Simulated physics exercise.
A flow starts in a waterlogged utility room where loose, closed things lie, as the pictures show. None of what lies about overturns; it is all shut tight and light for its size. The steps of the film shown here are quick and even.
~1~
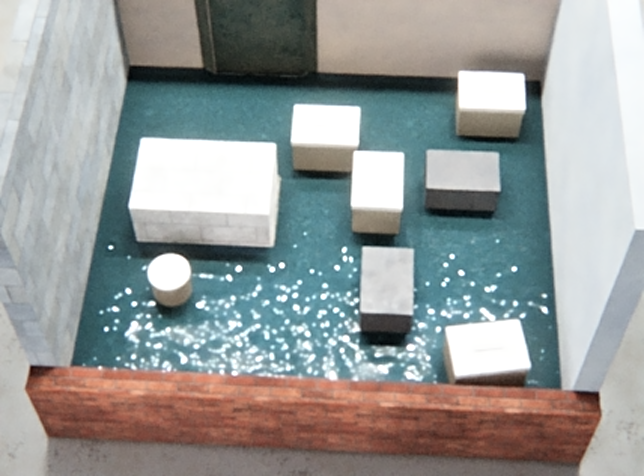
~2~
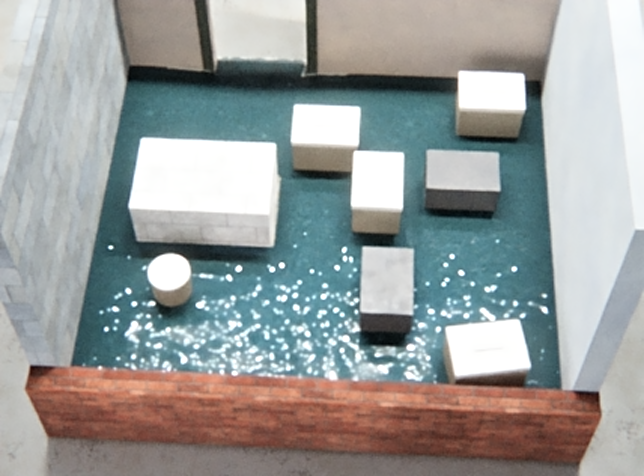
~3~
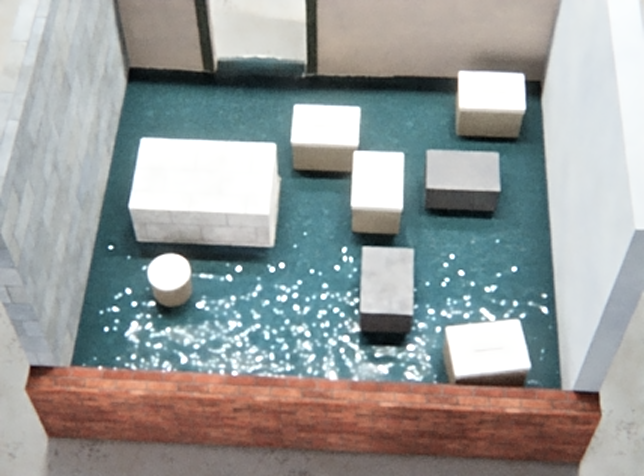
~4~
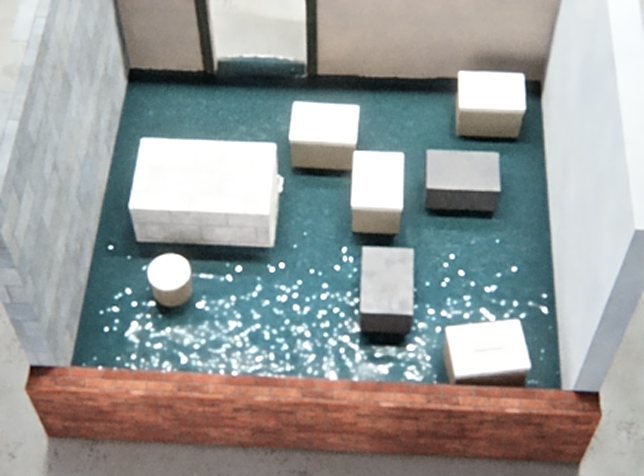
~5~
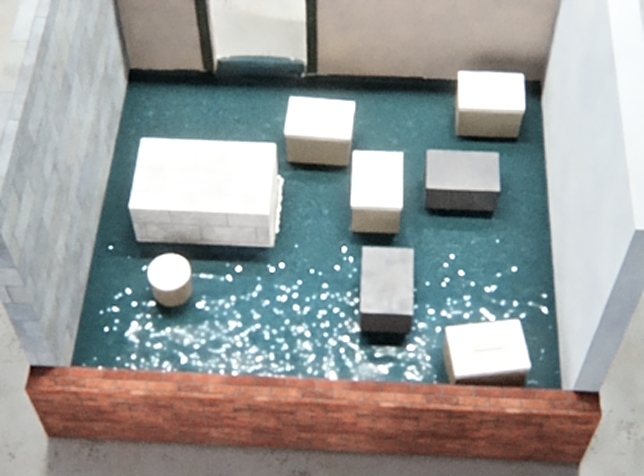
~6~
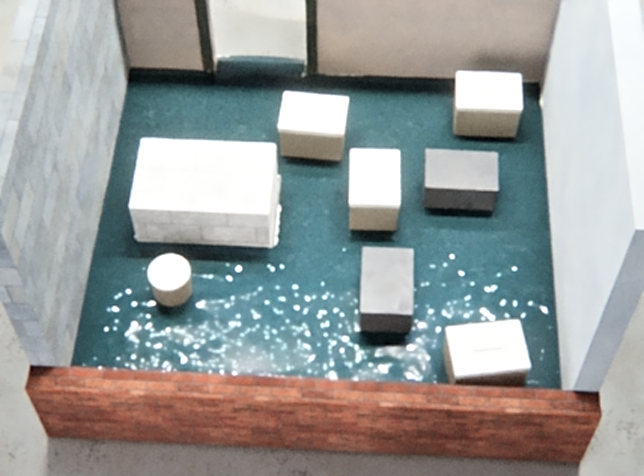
A small walled room with a dark teal, glinting watery floor is seen from a fixed, raised view over a low red brick wall. A large white block sits at left above a small round white piece, with cream and dark grey boxes across the centre and right. The dark doorway panel at the back gives way to a pale opening, then the upper-middle cream box drifts slightly up and left while nearby boxes barely shift.
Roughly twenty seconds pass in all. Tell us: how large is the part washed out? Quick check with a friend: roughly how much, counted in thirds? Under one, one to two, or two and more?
One to two thirds.
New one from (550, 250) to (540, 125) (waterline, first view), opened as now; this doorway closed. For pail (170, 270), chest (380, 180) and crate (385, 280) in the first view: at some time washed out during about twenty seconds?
Retained, lost and lost.
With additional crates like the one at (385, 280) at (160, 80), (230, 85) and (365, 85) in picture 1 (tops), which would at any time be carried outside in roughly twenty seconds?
First copy escapes, second copy escapes, third copy escapes.
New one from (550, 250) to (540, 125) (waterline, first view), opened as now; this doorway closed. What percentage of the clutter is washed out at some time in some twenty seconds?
90 per cent or so.
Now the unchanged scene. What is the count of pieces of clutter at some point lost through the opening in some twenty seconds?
That adds up to 4.
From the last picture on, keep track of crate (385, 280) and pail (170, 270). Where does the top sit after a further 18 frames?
Look for them around (383, 239) and (146, 250).
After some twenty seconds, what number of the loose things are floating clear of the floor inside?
Exactly 3.
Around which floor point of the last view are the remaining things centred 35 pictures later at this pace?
That works out to about (313, 191) on the floor.
A moment on, 0 of 7 are out; 7 afloat.
Next, 2 of 7 are out; 5 afloat.
Later, 2 of 7 are out; 5 afloat.
In the end, 4 of 7 are out; 3 afloat.
